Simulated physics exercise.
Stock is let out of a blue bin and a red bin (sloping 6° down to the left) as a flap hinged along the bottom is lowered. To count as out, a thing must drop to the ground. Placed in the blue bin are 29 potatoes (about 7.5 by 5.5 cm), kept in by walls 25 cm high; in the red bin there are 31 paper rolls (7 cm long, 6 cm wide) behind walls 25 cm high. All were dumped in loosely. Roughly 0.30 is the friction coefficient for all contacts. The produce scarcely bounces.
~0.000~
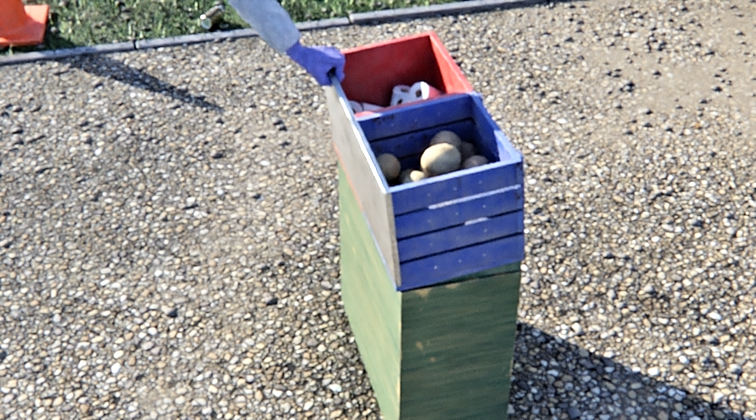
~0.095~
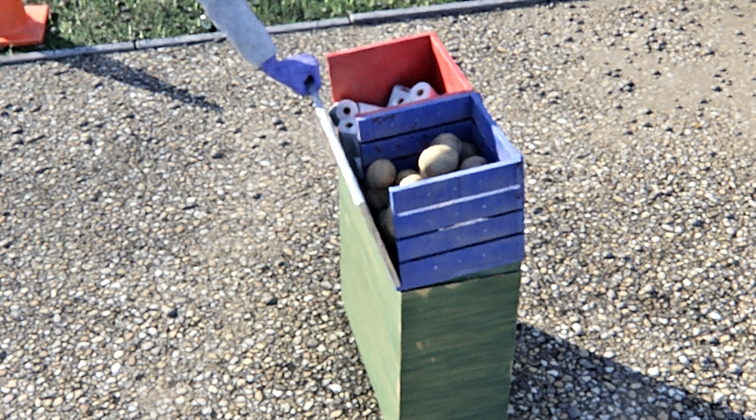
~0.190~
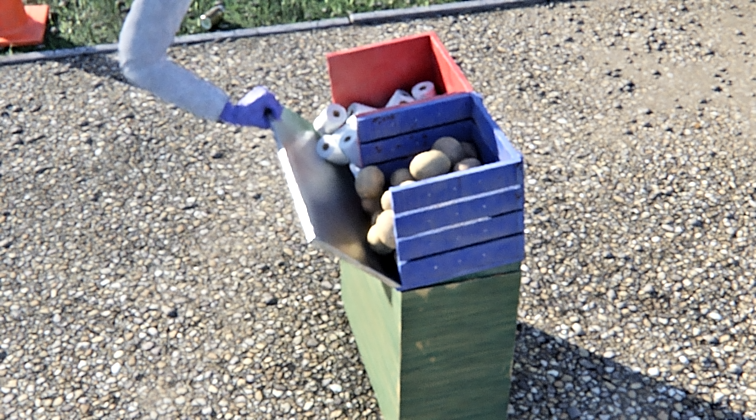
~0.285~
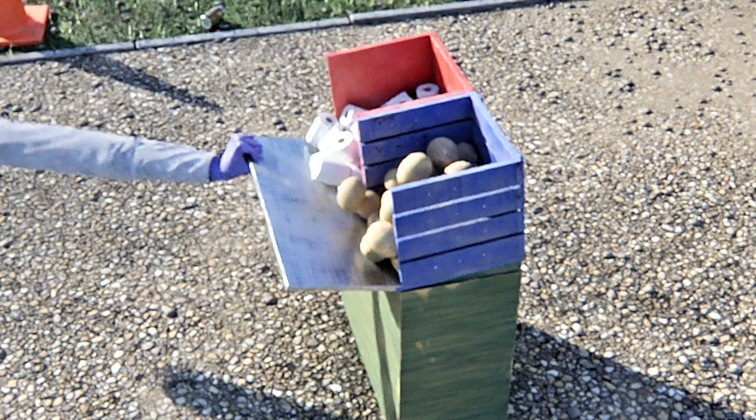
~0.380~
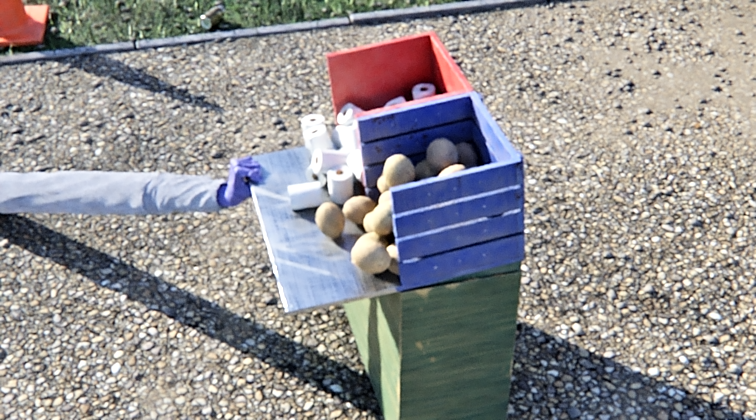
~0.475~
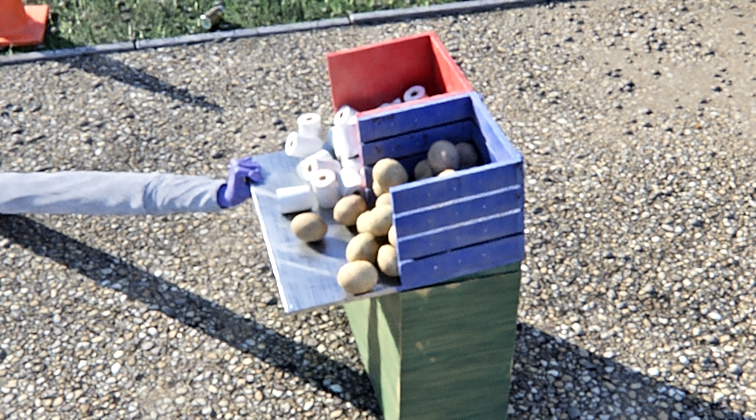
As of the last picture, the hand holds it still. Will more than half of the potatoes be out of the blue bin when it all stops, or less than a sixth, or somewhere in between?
Most likely, between a sixth and half of it drops to the ground.
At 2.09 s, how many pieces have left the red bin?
Estimate for the red bin by then: Some 3 out.
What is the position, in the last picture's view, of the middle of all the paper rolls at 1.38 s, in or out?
Their middle is at about (355, 160).
After 0.88 s, 1 of 29 out of the blue bin and 1 of 31 out of the red bin.
After 1.38 s, 6 of 29 out of the blue bin and 2 of 31 out of the red bin.
After 2.09 s, 7 of 29 out of the blue bin and 3 of 31 out of the red bin.
Final count (at 2.99 s), 11 of 29 out of the blue bin and 5 of 31 out of the red bin. Asked share, 11 of 29, 38 per cent.
